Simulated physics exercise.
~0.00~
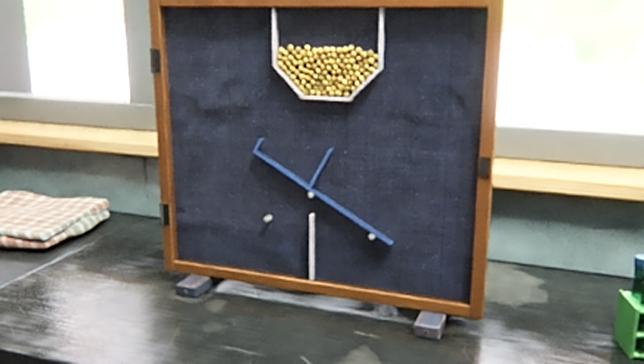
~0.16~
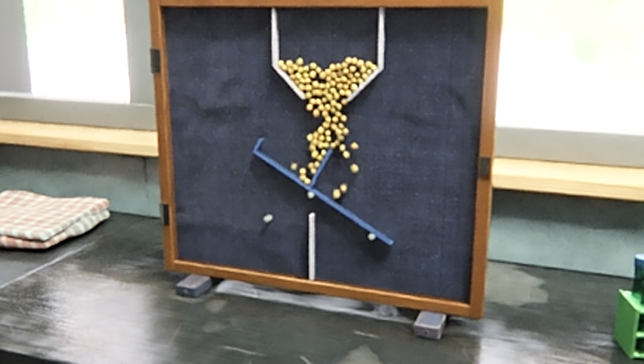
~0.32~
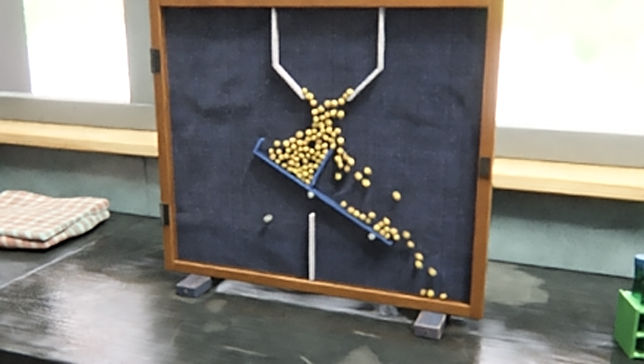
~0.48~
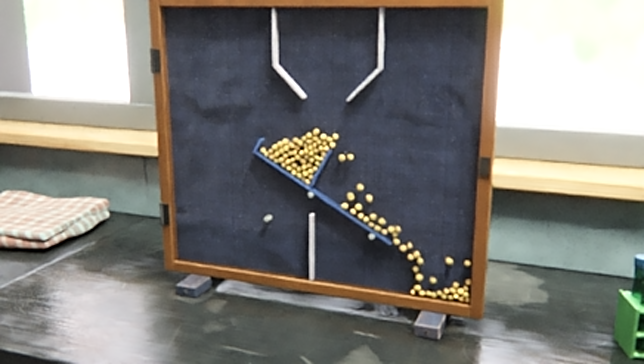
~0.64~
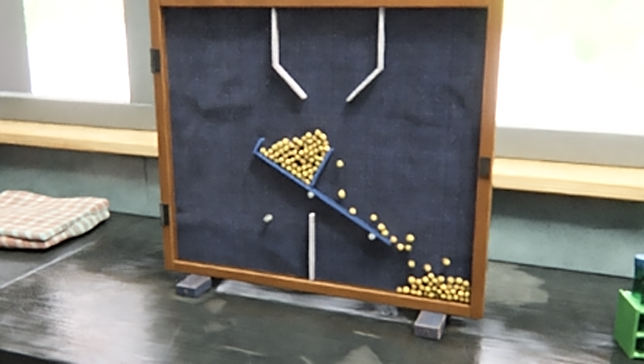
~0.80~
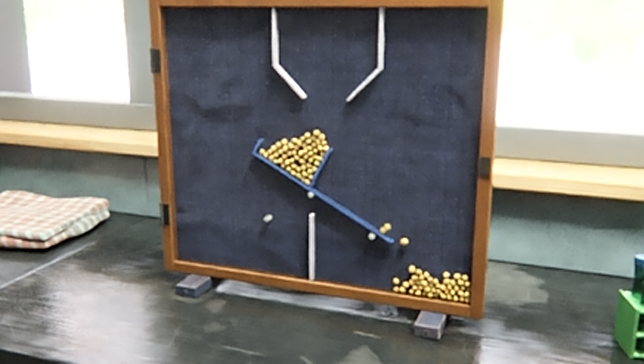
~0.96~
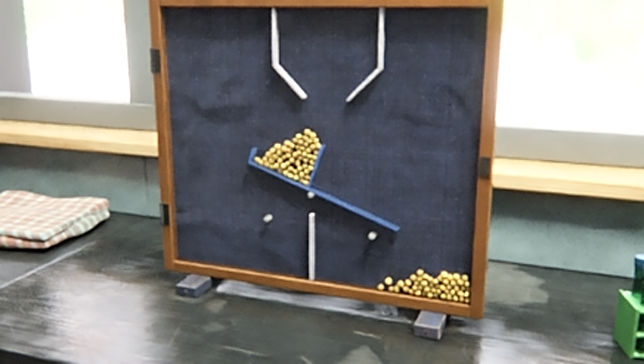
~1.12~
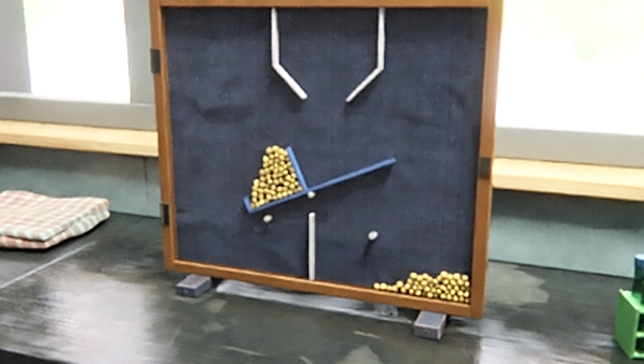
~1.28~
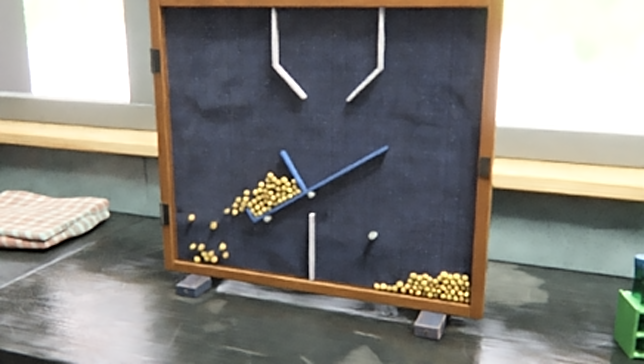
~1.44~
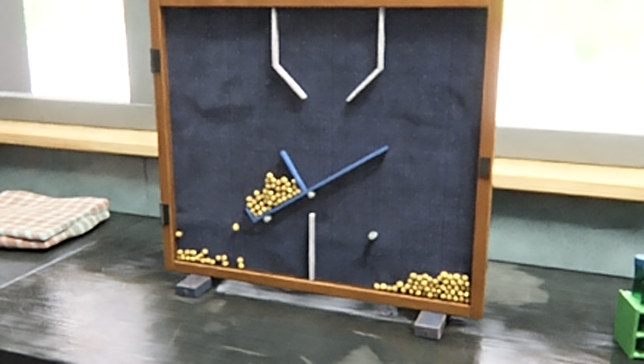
Golden chickpeas poured from a hopper onto a tilted blue tray, some piling up behind its divider while others rolled off into the right bin; then the tray tipped left, spilling a few into the left bin and keeping a small heap.
